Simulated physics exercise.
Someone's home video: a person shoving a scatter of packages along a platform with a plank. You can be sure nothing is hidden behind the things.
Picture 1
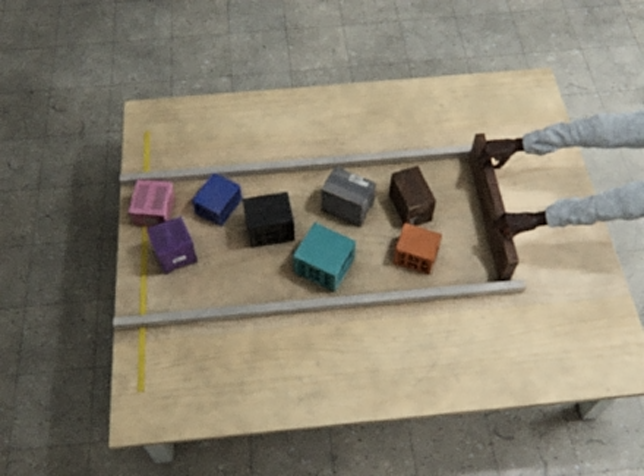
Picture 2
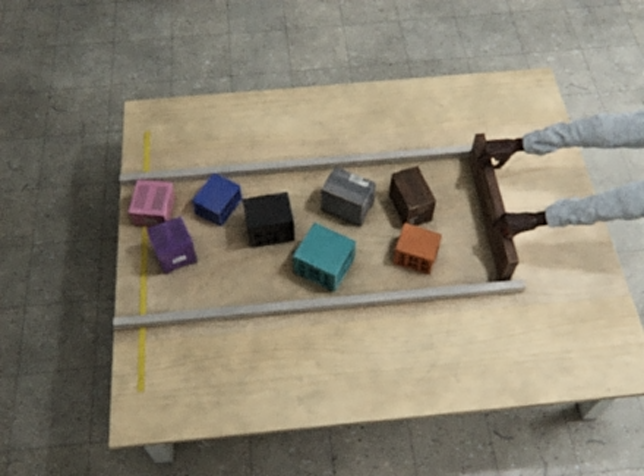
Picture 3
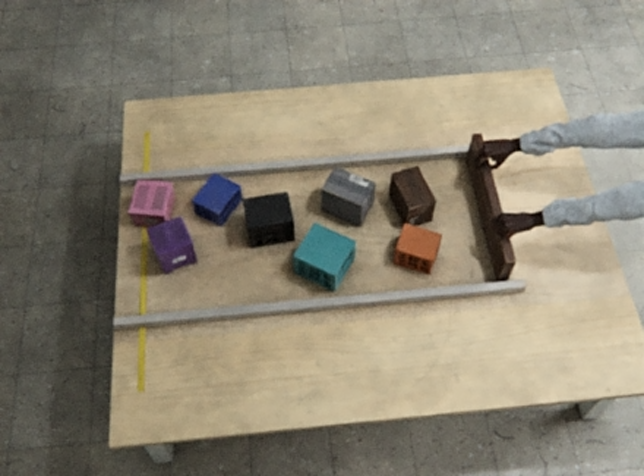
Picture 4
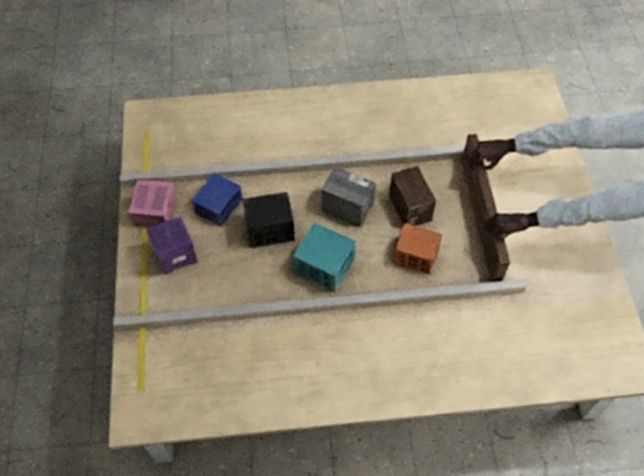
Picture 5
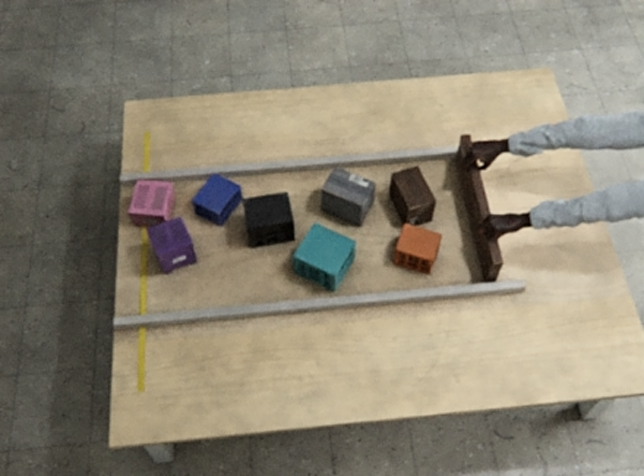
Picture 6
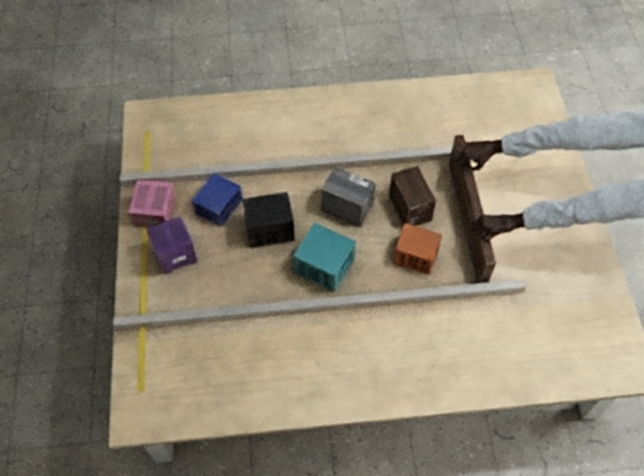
A dark plank, held by two hands in pale sleeves, slides slowly a short way left along a wooden table seen from above. Between two pale rails sit brown, orange, grey, turquoise, black and blue boxes, with pink and purple ones at the left by a yellow tape line. The boxes stay still, the plank not touching them, and the camera holds steady.
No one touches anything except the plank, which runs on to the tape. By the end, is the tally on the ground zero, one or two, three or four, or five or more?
Five or above go over.
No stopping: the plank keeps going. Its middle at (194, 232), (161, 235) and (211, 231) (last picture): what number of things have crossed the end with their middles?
The counts would come out as 3, 6 and 2.
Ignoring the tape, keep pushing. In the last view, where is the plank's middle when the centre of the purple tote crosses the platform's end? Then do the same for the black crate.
Roughly (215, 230); roughly (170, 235).
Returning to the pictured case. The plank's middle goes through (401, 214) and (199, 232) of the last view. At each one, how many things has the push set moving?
The first number is 3, the next one 8.
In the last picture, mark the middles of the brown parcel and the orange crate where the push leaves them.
The brown parcel ends up near (127, 220), and the orange crate near (121, 283).
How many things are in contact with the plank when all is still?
At rest, 2 are in contact.
Soon after, none off yet; pink tote at rest near (153, 204); purple tote at rest near (173, 246); blue crate at rest near (218, 200).
At rest, the number that fall off is five or more; fallen, grey parcel, turquoise crate, black crate, blue crate, purple tote and pink tote.
